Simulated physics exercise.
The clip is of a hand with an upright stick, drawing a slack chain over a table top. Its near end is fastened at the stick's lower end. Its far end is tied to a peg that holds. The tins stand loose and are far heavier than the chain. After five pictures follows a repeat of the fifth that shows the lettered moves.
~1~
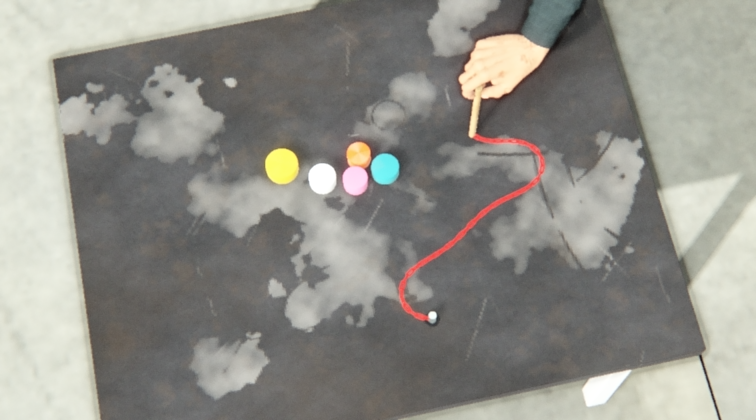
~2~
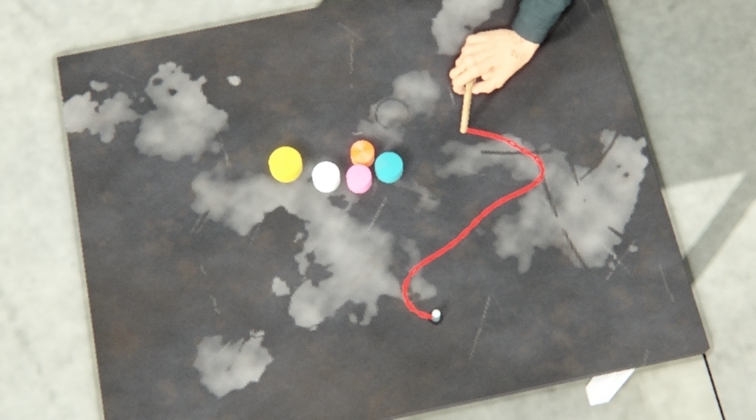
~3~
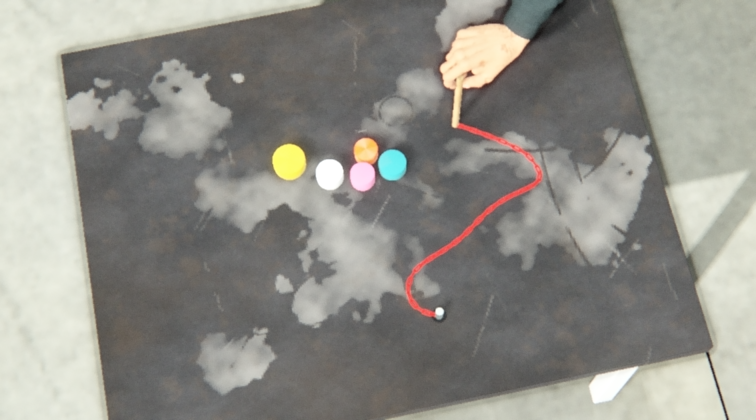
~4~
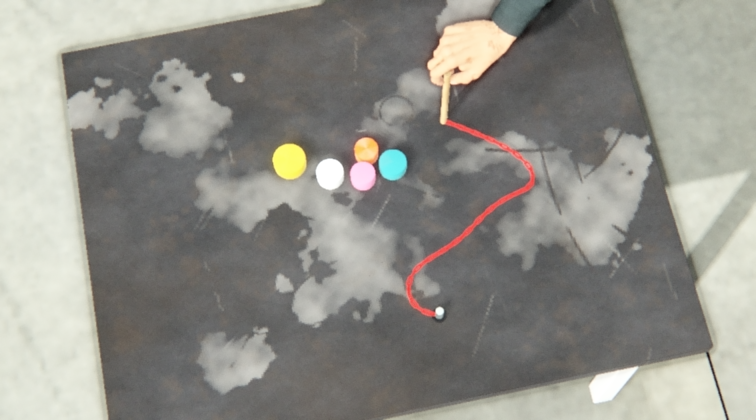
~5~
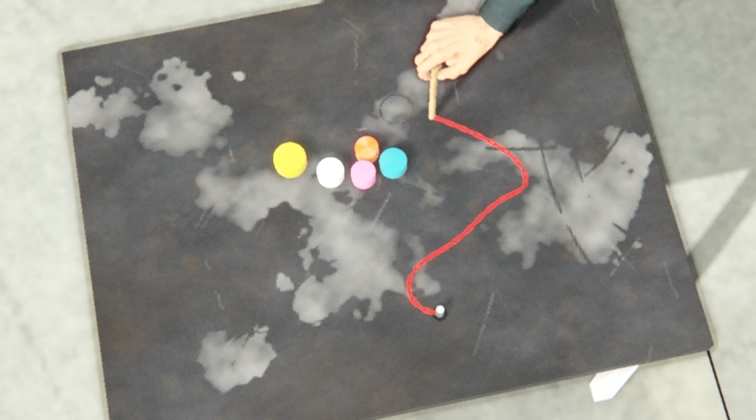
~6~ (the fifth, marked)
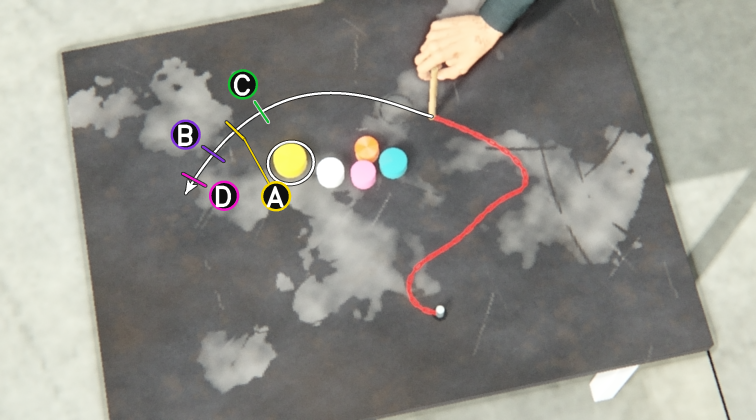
A hand moving an upright stick slowly leftward over a dark table top, drawing one end of a slack red chain along.
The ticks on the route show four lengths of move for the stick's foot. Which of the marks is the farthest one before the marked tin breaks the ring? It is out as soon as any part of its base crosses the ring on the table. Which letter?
The farthest safe stop is B.
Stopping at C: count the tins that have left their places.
By then, none.
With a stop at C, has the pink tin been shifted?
By then, no.
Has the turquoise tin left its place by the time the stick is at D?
Yes.
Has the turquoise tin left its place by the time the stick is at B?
Yes.
On the marked copy, A at (235, 131); B at (213, 154); C at (261, 112); D at (194, 180); the ring at (291, 163); the route from (432, 117) via (291, 99) to (186, 193).
Following B. Soon after the start, foot of the stick (351, 95); yellow tin (290, 160).
Later, foot of the stick (269, 108); yellow tin (290, 160).
In the end, foot of the stick (213, 154); orange tin (353, 168); pink tin (346, 190); yellow tin (290, 160); turquoise tin (371, 185); the yellow tin is still in its ring.
As for the rest, A is safe but short; C is safe but short; D drags the ringed tin to (287, 178).
